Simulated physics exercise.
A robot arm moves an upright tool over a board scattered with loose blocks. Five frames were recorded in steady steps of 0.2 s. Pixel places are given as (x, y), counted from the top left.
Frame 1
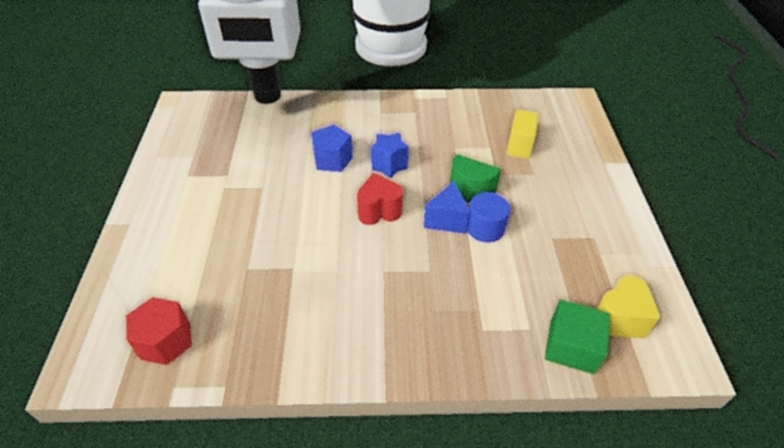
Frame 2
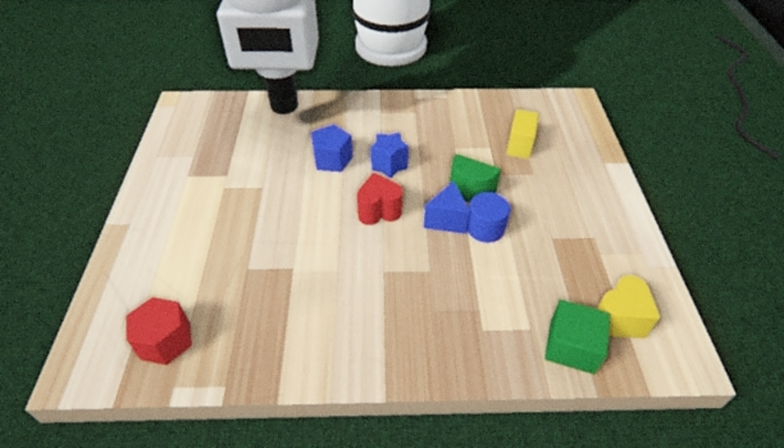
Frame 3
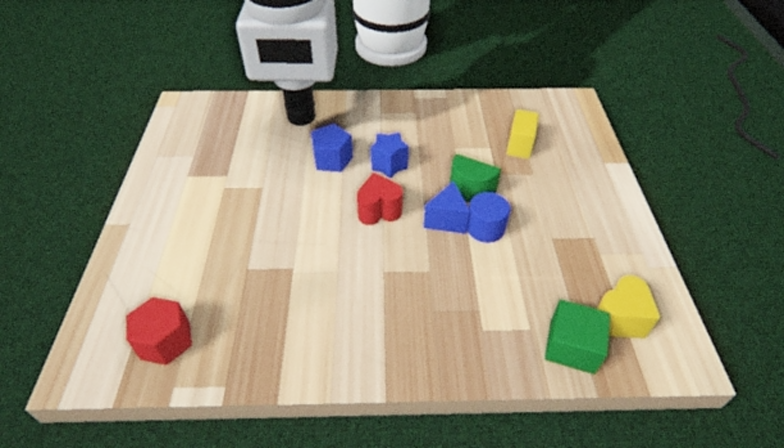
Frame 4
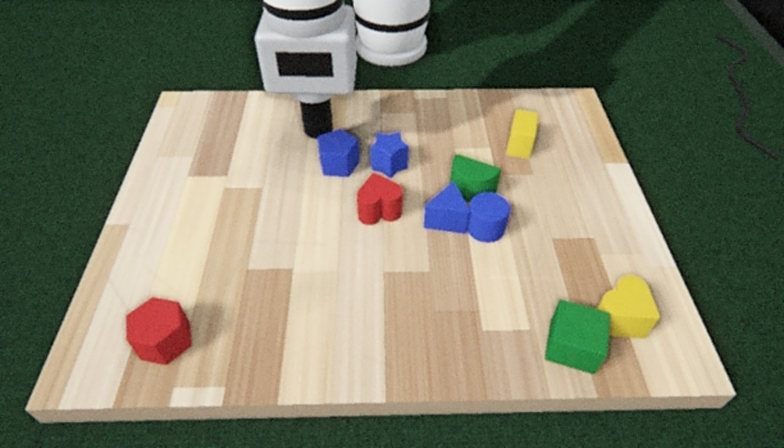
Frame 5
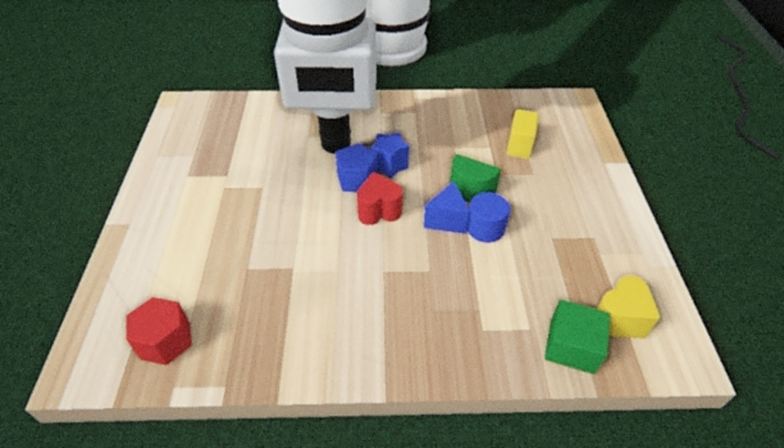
On a wooden board, a robot arm moves its black tool rightward and nearer, pushing a blue five-sided block beside a blue star.
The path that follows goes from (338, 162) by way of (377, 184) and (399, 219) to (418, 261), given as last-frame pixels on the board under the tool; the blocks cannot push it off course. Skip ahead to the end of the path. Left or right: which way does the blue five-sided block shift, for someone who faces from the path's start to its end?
Moves left.
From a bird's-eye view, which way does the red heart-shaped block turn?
That block twists clockwise.
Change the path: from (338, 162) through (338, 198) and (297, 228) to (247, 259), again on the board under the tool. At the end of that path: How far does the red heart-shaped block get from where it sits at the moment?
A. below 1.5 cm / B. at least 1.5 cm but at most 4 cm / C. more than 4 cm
Choice B: At least 1.5 cm but at most 4 cm.
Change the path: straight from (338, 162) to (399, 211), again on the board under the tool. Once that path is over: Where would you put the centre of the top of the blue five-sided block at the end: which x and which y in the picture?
At (423, 210).
On the path given first. One third of the way, tool at (377, 167); blue five-sided block at (399, 180); red heart-shaped block at (395, 207), turned 70° clockwise; blue star-shaped block at (400, 144), turned 45° anticlockwise.
Two thirds of the way, tool at (400, 202); blue five-sided block at (426, 217); red heart-shaped block at (406, 246), turned 85° clockwise; blue star-shaped block at (400, 144), turned 45° anticlockwise; blue three-sided block at (462, 215), turned 25° anticlockwise.
At the end, tool at (419, 244); blue five-sided block at (459, 252), turned 50° anticlockwise; red heart-shaped block at (409, 271), turned 115° clockwise; blue star-shaped block at (400, 144), turned 45° anticlockwise; blue three-sided block at (482, 229), turned 65° anticlockwise.
